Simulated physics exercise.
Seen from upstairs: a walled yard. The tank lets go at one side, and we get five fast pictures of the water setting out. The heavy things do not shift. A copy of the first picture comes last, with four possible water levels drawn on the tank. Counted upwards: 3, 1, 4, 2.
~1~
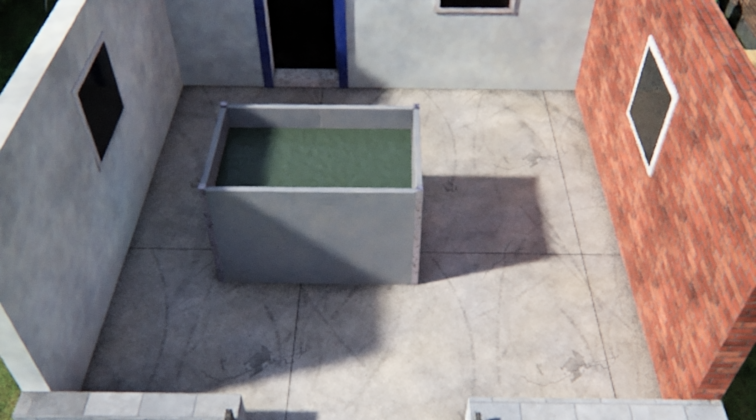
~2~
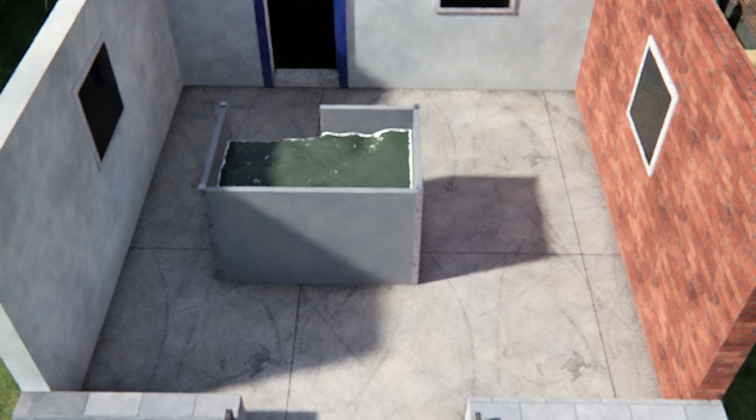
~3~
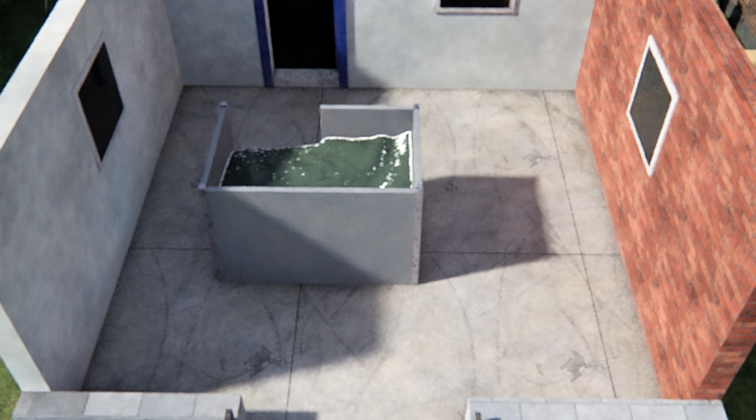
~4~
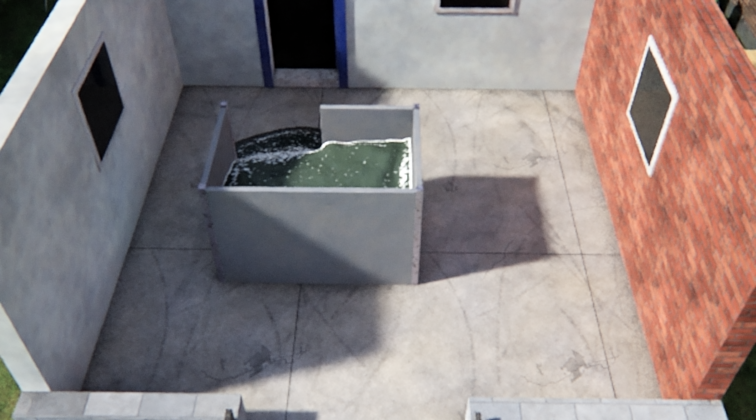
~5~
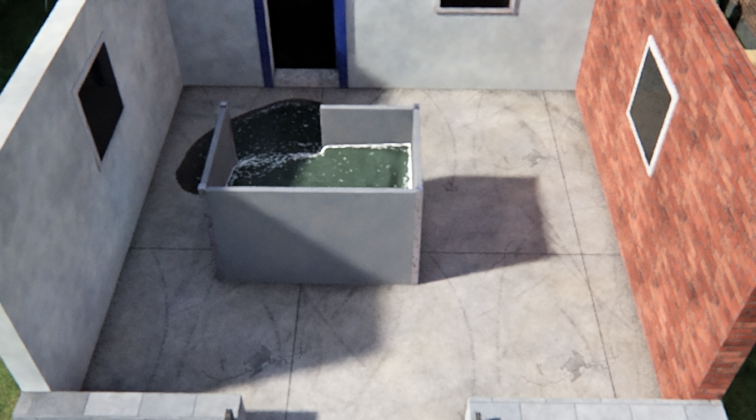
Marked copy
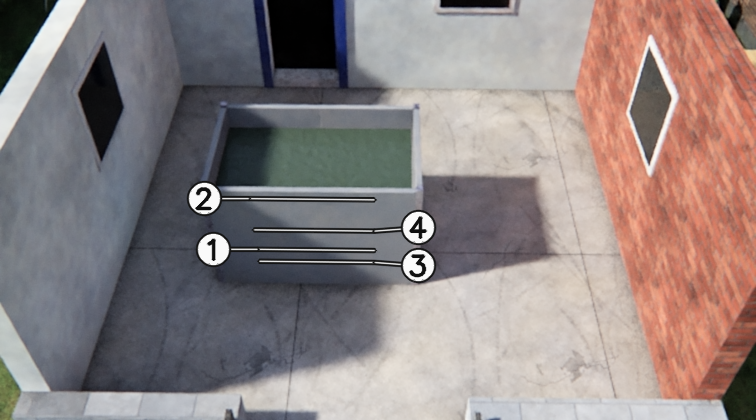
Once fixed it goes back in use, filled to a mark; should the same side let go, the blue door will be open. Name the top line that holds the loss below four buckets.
3 is the one.
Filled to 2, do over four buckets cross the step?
Yes, that goes wrong.
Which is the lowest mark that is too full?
That is mark 1.
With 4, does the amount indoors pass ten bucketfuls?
Yes, it does.
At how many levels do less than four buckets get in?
One of the four.
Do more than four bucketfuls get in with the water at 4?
Yes, it does.
On the marked copy, 1 at (316, 249); 2 at (311, 199); 3 at (317, 261); 4 at (314, 230); from the bottom up 3, 1, 4, 2.
With 1, about 10 bucketfuls get in.
With 2, dozens of bucketfuls pour in.
With 3, a bucket or two gets in.
With 4, dozens of bucketfuls pour in.
